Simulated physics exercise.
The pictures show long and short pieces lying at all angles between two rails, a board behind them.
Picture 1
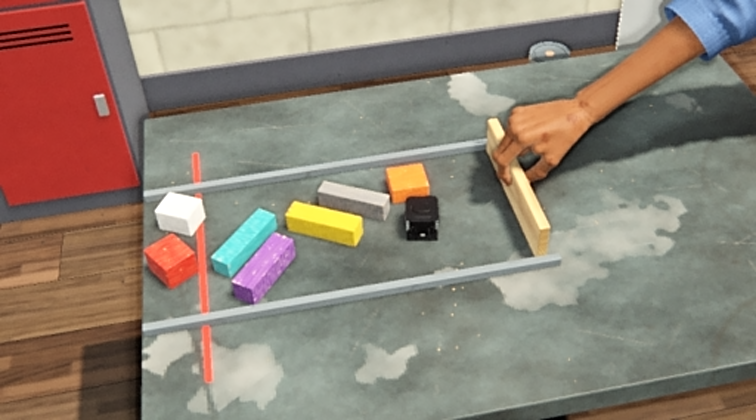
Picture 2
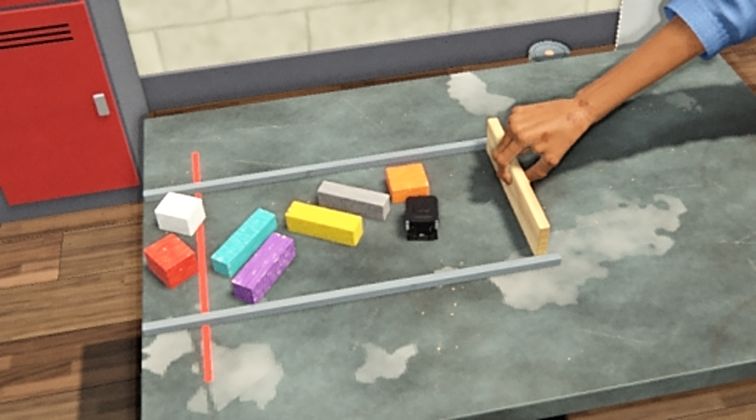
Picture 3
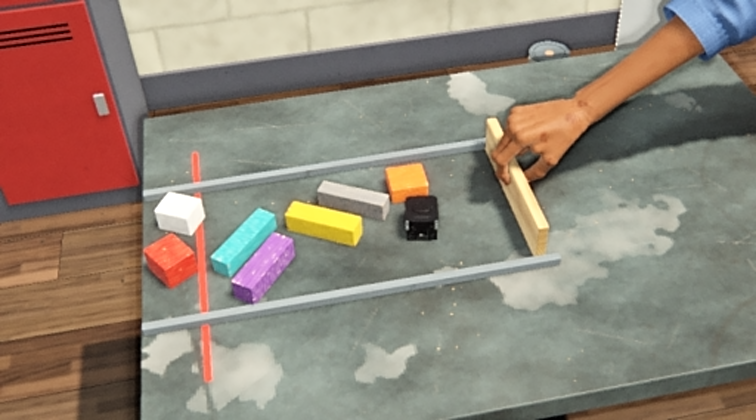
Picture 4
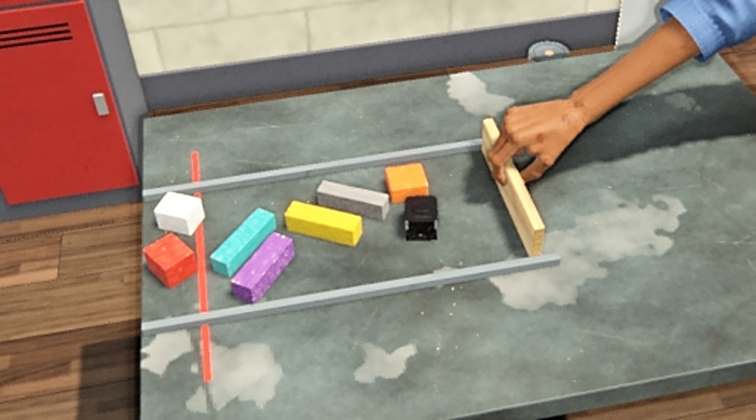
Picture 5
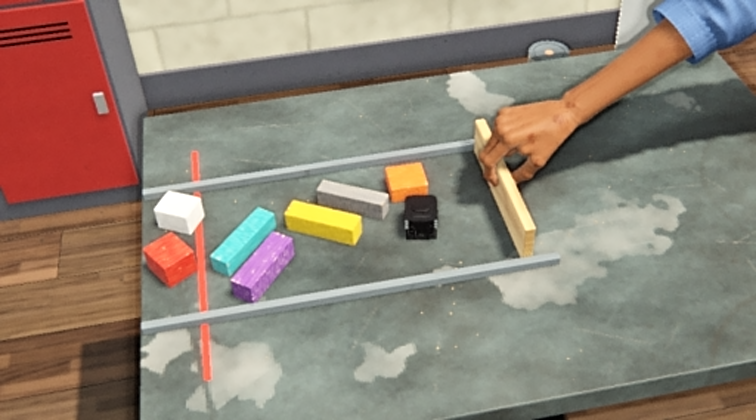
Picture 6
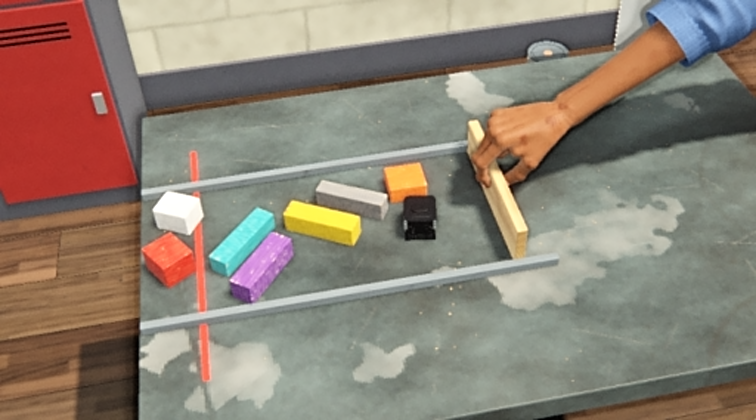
A hand held a wooden board upright between two rails on a tabletop, then slid it slightly left toward the scattered colored blocks and small black object, which stayed where they were.
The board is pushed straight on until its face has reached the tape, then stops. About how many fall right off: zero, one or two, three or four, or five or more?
Outcome: The number that fall off is three or four.
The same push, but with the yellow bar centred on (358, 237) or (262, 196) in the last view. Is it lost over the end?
The yellow bar is kept; tumbles off.
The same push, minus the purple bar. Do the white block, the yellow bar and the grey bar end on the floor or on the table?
The white block is lost; the yellow bar survives; the grey bar does not fall.
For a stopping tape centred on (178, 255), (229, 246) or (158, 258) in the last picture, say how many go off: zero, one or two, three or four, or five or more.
One after another: Five or more; either one or two; more than four.
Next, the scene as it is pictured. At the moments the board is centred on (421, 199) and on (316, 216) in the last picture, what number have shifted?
The counts are 2 and 6.
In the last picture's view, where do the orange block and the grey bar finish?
The orange block stops around (178, 216); the grey bar around (149, 231).
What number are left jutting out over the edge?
Overhanging: 3.
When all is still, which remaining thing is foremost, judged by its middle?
It is the yellow bar.
A little later, none off yet; red block at rest near (169, 260); white block at rest near (178, 213); turquoise bar at rest near (243, 241).
Next, none off yet; red block at rest near (169, 260); white block at rest near (178, 213); turquoise bar shifted a little near (223, 238).
Later still, none off yet; red block tilted well over near (118, 277); white block shifted about its own width near (152, 212); turquoise bar shifted about its own width near (150, 260).
When it is over, the number that fall off is three or four; down, turquoise bar, white block and red block.
